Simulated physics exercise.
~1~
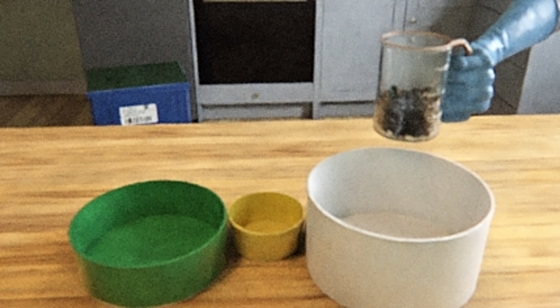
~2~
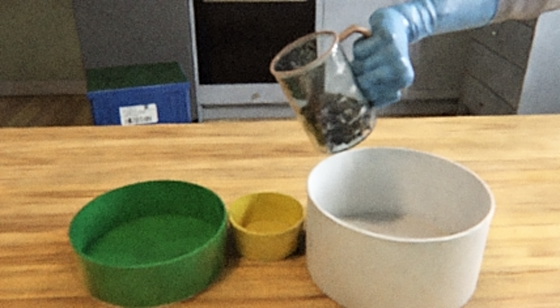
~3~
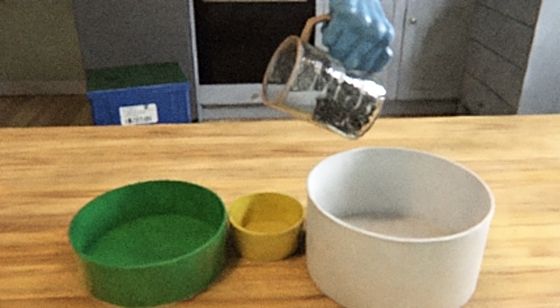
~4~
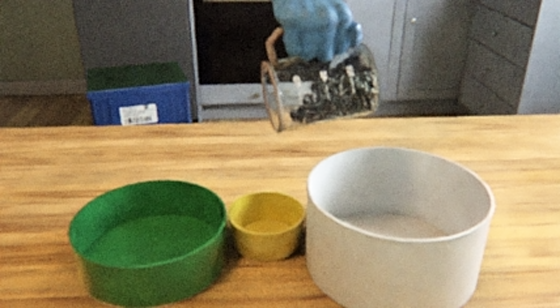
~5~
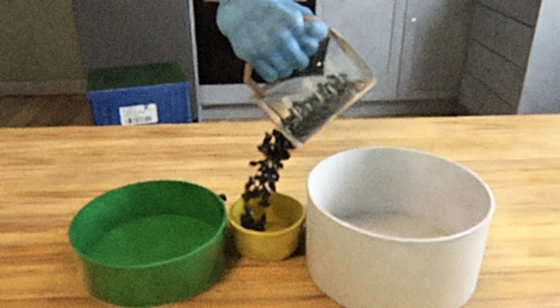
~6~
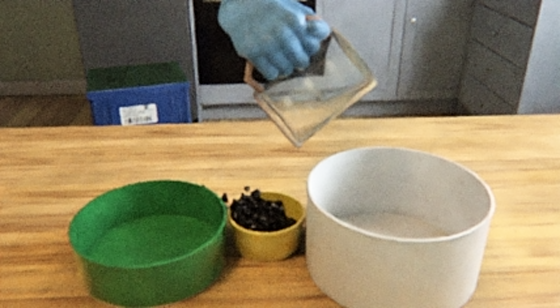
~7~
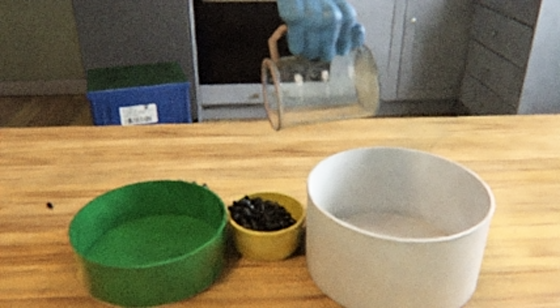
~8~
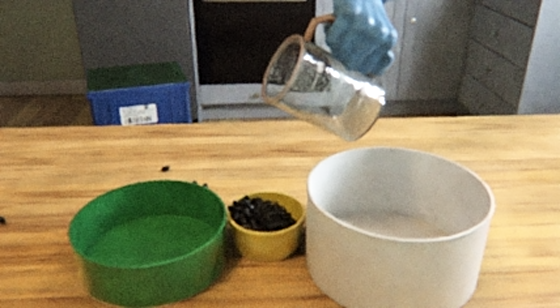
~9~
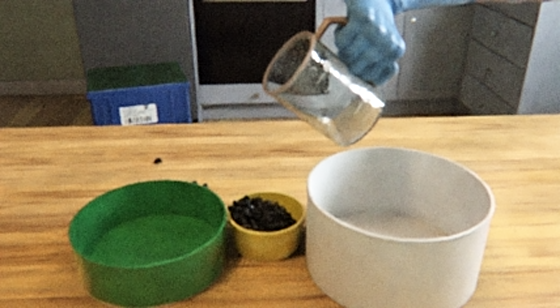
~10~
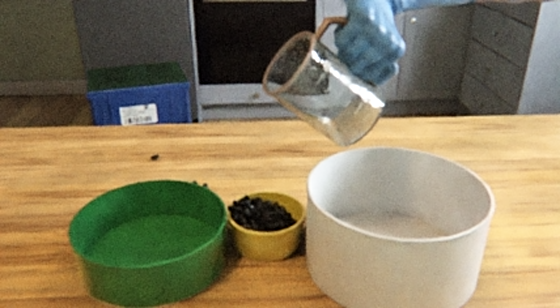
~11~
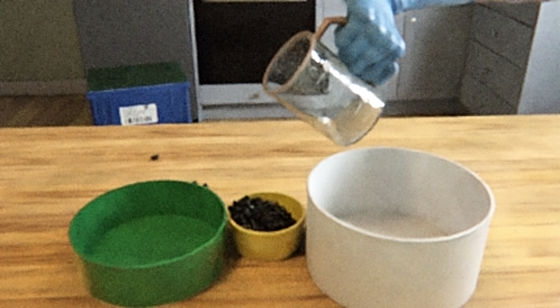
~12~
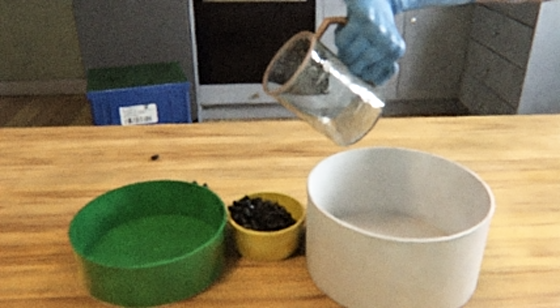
The clip opens with a blue-gloved hand holding a clear jug of black beans above a wooden table, where a green pot, a small yellow dish and a large white pot stand in a row. The hand moves the jug left and tips it onto its side. It tilts further, and the beans pour in a stream into the yellow dish, heaping up as the jug empties. A few scatter onto the table behind the green pot. The hand turns the jug partway back and holds it still, empty and leaning, with the yellow dish full and both pots empty.
